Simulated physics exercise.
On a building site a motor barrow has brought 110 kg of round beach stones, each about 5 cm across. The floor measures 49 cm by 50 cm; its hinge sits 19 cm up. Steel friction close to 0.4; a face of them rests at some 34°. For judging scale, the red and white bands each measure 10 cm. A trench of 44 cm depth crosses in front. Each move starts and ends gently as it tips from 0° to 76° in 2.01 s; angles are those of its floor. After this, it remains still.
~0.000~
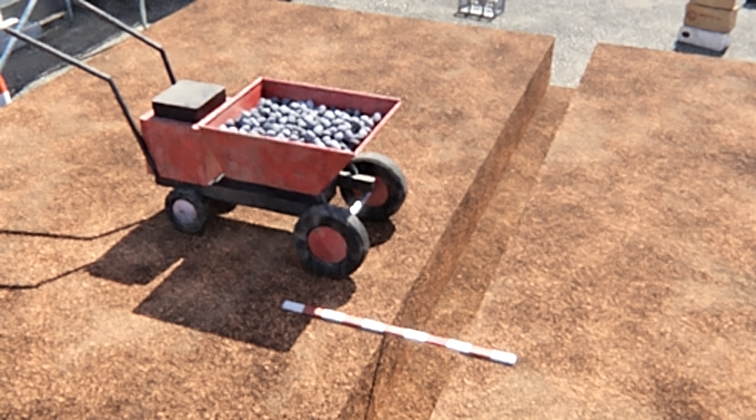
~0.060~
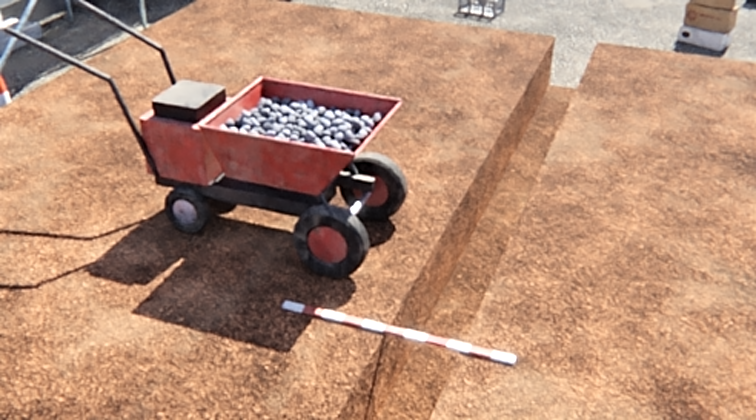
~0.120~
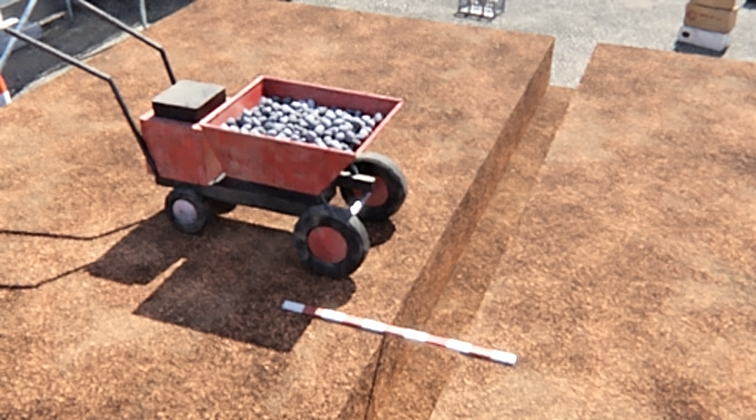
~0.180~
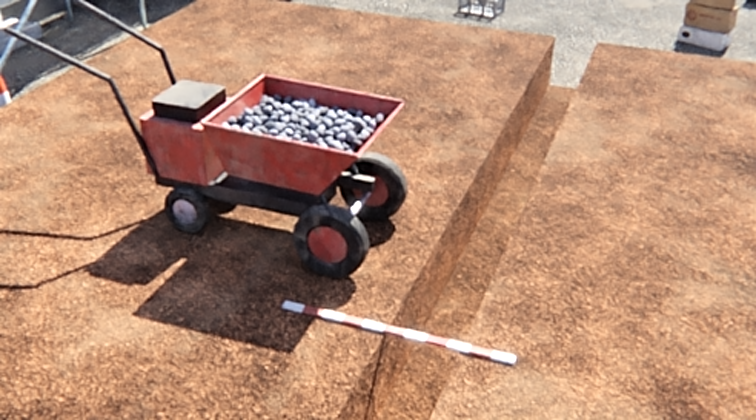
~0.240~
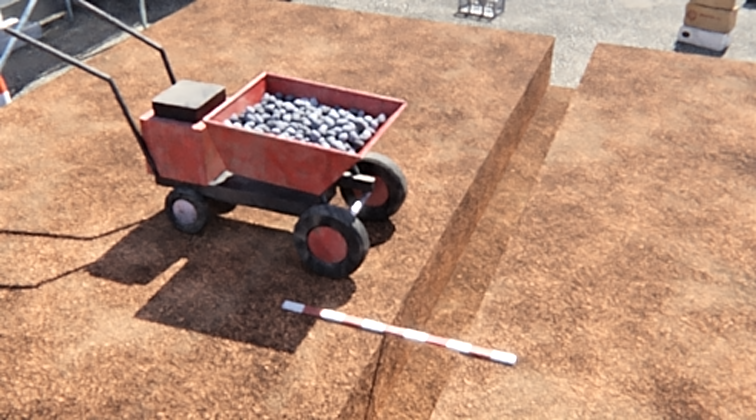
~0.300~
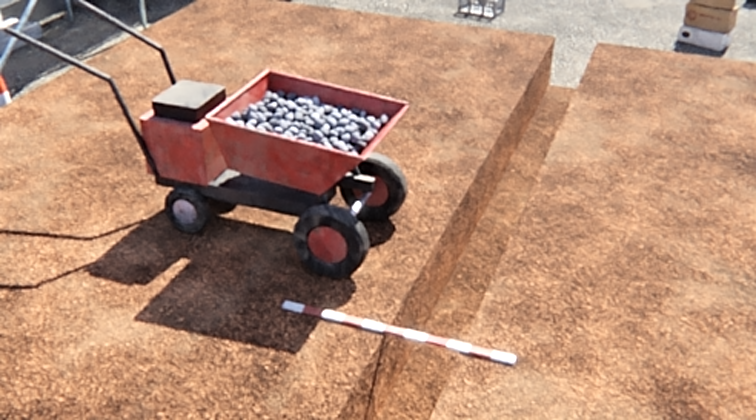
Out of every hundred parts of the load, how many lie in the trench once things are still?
Around 69 out of 100.
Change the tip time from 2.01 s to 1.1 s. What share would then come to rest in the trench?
Close to 55 per cent then.
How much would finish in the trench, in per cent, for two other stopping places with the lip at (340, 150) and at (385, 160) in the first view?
It comes to about 90 and 25 in a hundred.
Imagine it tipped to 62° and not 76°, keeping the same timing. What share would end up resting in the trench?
About 80%.
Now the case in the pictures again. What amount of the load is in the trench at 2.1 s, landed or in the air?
By that moment, roughly 50 per cent of the load.
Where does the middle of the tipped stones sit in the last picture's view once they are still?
The stones end up centred near (474, 326).
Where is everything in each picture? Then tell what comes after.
In the first frame, lip at (354, 155), floor tilted 0°, highest stones at (298, 115).
In the second frame, lip at (355, 155), floor tilted 0°, highest stones at (298, 115); the stones move at 0.1 m/s on average.
In the third frame, lip at (356, 156), floor tilted 1°, highest stones at (293, 113); the stones move at 0.1 m/s on average.
In the fourth frame, the skip is at 2°, its lip at (358, 157); the top of the load is at (295, 113); the stones move at 0.2 m/s on average.
In the fifth frame, the skip is at 3°, its lip at (360, 158); the top of the load is at (286, 110); the stones move at 0.2 m/s on average.
In the sixth frame, lip at (363, 159), floor tilted 5°, highest stones at (281, 108); the stones move at 0.2 m/s on average.
After 1.5 s the floor is at 64°; 93 % in the skip, 7 % in the trench; the foremost stones are at (483, 266).
After 2.1 s the floor is at 76°; 22 % in the skip, 50 % in the trench, 28 % past the trench; the foremost stones are at (605, 309).
After 2.5 s the floor is at 76°; 3 % in the skip, 65 % in the trench, 32 % past the trench; the foremost stones are at (651, 307).
After 4.4 s the floor is at 76°; 0 % in the skip, 69 % in the trench, 31 % past the trench; the foremost stones are at (659, 309).
